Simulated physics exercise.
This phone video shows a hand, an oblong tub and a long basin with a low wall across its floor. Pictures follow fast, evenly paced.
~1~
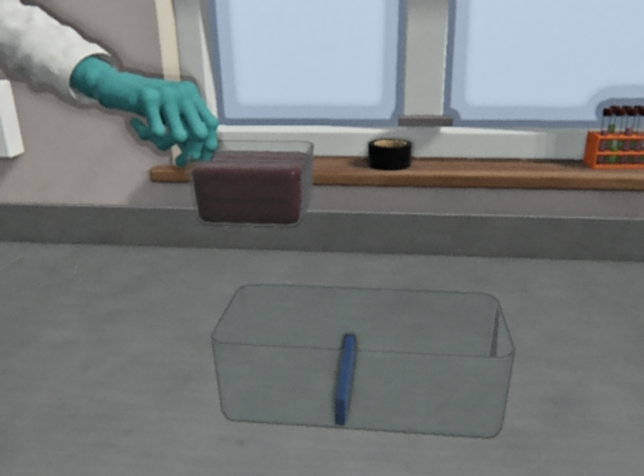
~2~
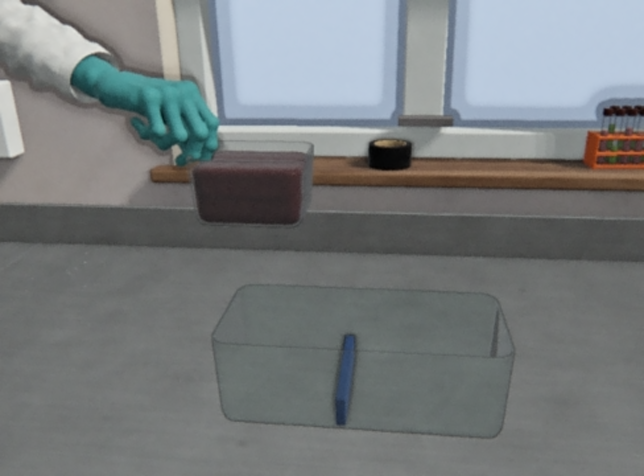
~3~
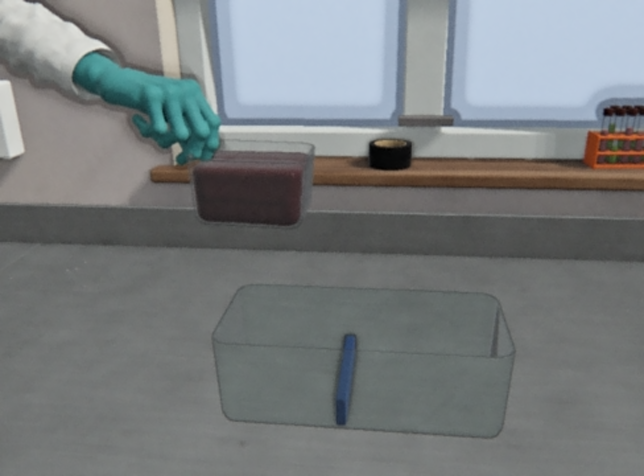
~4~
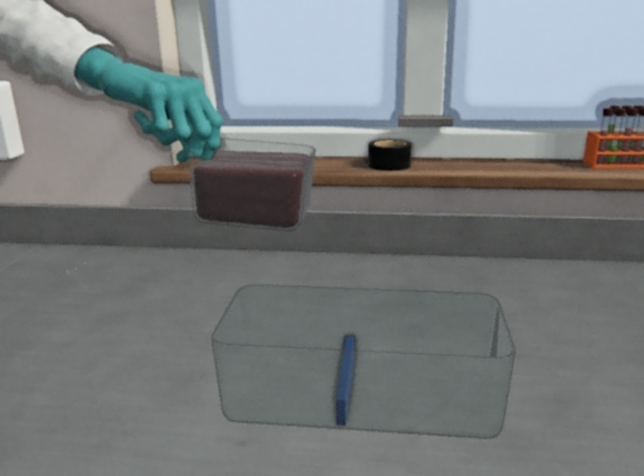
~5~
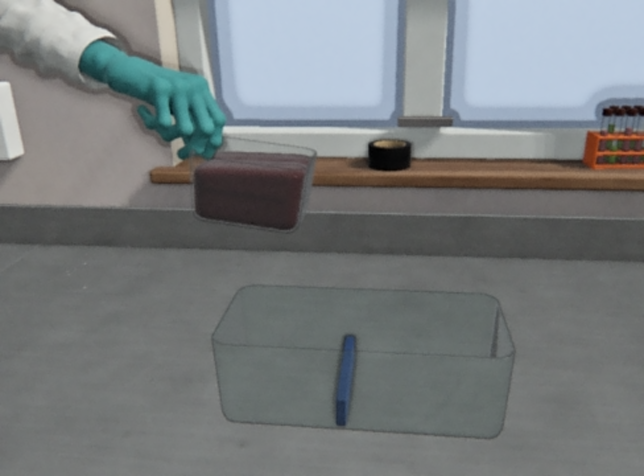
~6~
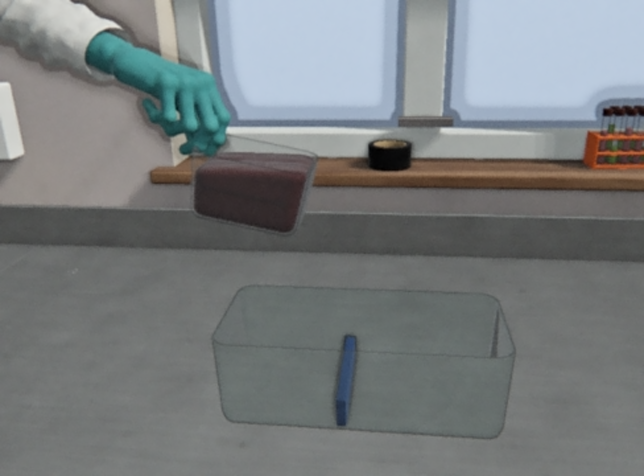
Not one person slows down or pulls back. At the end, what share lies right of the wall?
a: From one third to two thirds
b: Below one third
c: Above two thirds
The answer is c.
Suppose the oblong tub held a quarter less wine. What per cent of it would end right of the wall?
It would be somewhere near 70 %.
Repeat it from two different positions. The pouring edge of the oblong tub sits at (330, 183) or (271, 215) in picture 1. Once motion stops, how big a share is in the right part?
It comes out at around 85 percent and then around 25 percent.
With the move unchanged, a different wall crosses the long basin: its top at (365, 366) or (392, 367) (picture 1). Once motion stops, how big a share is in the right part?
First some 70, then 35 per cent.
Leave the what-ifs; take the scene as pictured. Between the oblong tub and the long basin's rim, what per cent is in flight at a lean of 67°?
Around 35 in a hundred, more or less.
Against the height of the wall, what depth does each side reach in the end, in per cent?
Levels: Left around 20 per cent, right around 50 per cent.
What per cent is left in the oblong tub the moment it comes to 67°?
It works out to close to 50 percent.
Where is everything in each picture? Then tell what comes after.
In the first frame, tilt 0°; pouring edge (308, 153); surface from (202, 160) to (307, 161); the long basin's rim runs from (226, 312) to (505, 325); the wall's top is at (345, 366).
In the second frame, tilt 0°; pouring edge (309, 154); surface from (203, 159) to (308, 161).
In the third frame, tilt 2°; pouring edge (310, 155); surface from (204, 159) to (308, 162).
In the fourth frame, tilt 4°; pouring edge (310, 158); surface from (204, 160) to (309, 162).
In the fifth frame, tilt 7°; pouring edge (312, 162); surface from (204, 160) to (310, 163).
In the sixth frame, tilt 11°; pouring edge (313, 166); surface from (205, 161) to (312, 164).
A moment on, the oblong tub is tipped part way and 51 per cent is still to pour, 1 is left of the wall and 14 right of it.
Next, the oblong tub is tipped right over and 8 per cent is still to pour, 8 is left of the wall and 74 right of it.
Then the oblong tub is tipped right over and 0 per cent is still to pour, 23 is left of the wall and 75 right of it.
Later the oblong tub is tipped right over and 0 per cent is still to pour, 24 is left of the wall and 75 right of it.
Finally, 24 per cent lies left of the wall, 75 right of it and 1 outside.
